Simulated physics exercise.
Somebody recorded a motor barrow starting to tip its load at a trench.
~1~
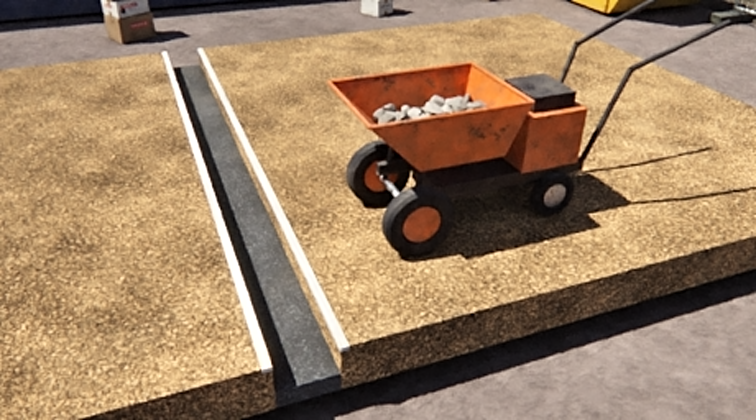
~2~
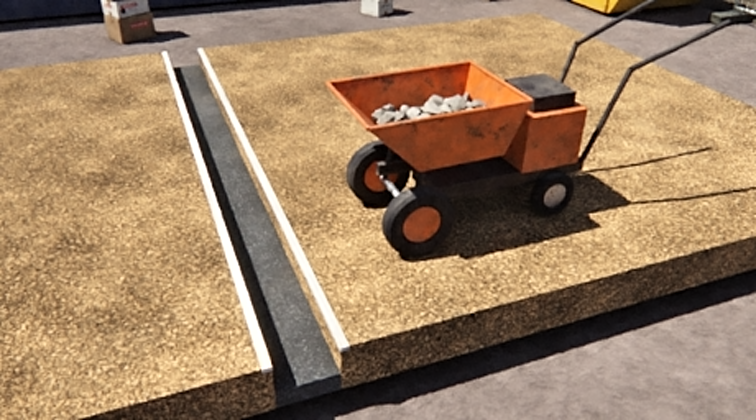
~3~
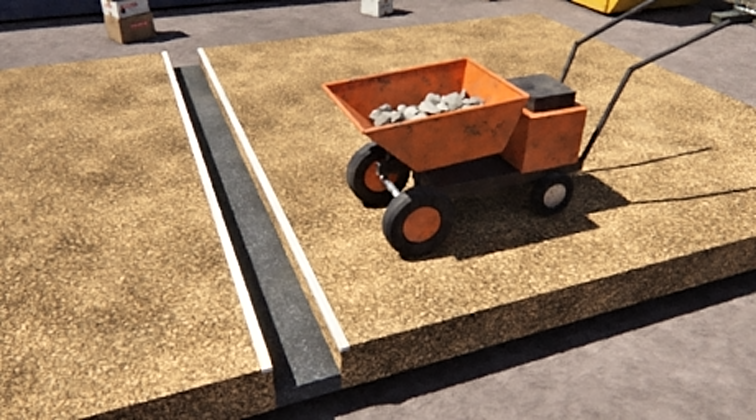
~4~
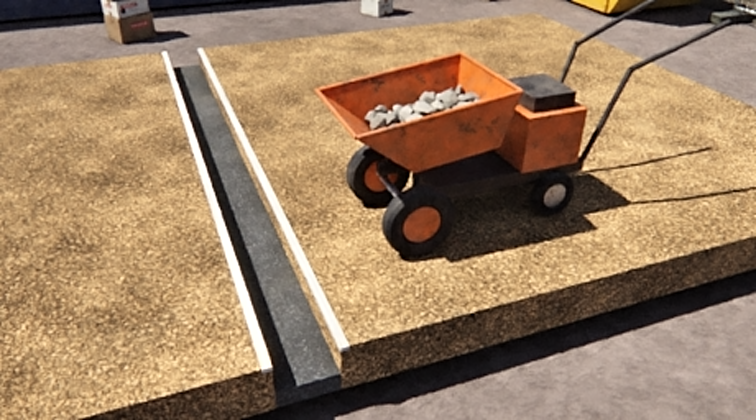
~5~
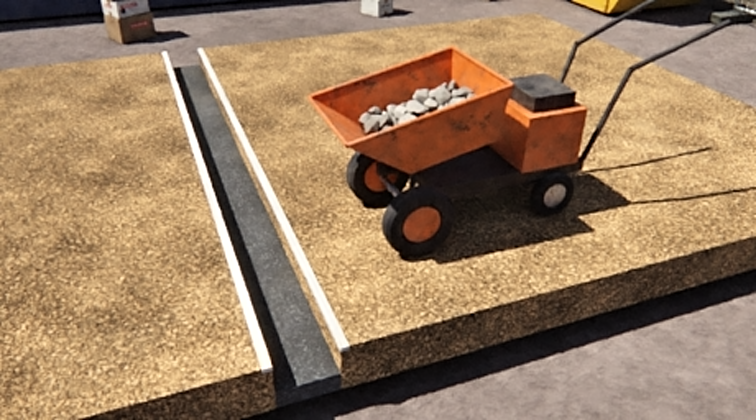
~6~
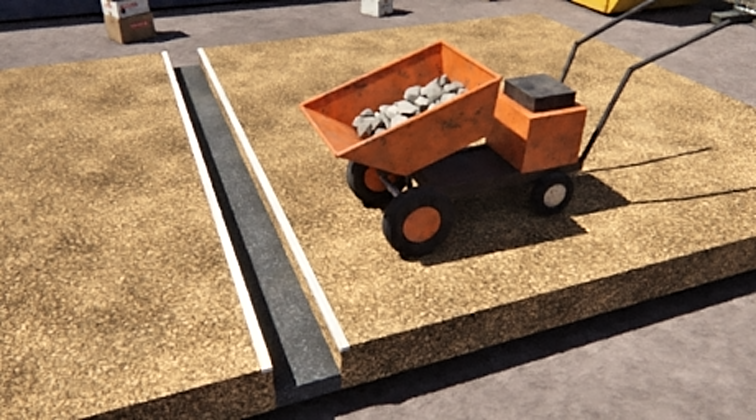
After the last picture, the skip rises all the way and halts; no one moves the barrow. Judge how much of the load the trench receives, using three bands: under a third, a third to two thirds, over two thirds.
The trench receives over two thirds of the load.
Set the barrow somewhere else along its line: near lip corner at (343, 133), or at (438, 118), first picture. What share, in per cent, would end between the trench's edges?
Roughly 70 per cent first, then roughly 30 per cent.
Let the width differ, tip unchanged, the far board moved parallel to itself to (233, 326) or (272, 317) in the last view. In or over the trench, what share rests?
First some 100, then 80 per cent.
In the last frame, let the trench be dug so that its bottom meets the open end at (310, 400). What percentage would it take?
I'd say roughly 100 in a hundred.
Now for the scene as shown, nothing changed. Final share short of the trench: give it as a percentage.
0 %.
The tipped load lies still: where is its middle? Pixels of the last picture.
Once it all stops, the middle lies near (264, 265).
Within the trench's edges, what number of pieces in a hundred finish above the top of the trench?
I'd put it near 10 per cent.
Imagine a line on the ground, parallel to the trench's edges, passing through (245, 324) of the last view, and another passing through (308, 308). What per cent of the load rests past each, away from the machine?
Respectively 0 and 80 %.
Just after the last frame, skip tipped steeply; every one in the skip.
A moment on, skip tipped right over; the larger part in the skip; roughly a quarter in or heaped over the trench.
Further on, skip tipped right over; about a tenth in the skip; almost all in or heaped over the trench; just a few beyond it.
When it is over, skip tipped right over; just a few in the skip; almost all in or heaped over the trench; just a few beyond it.
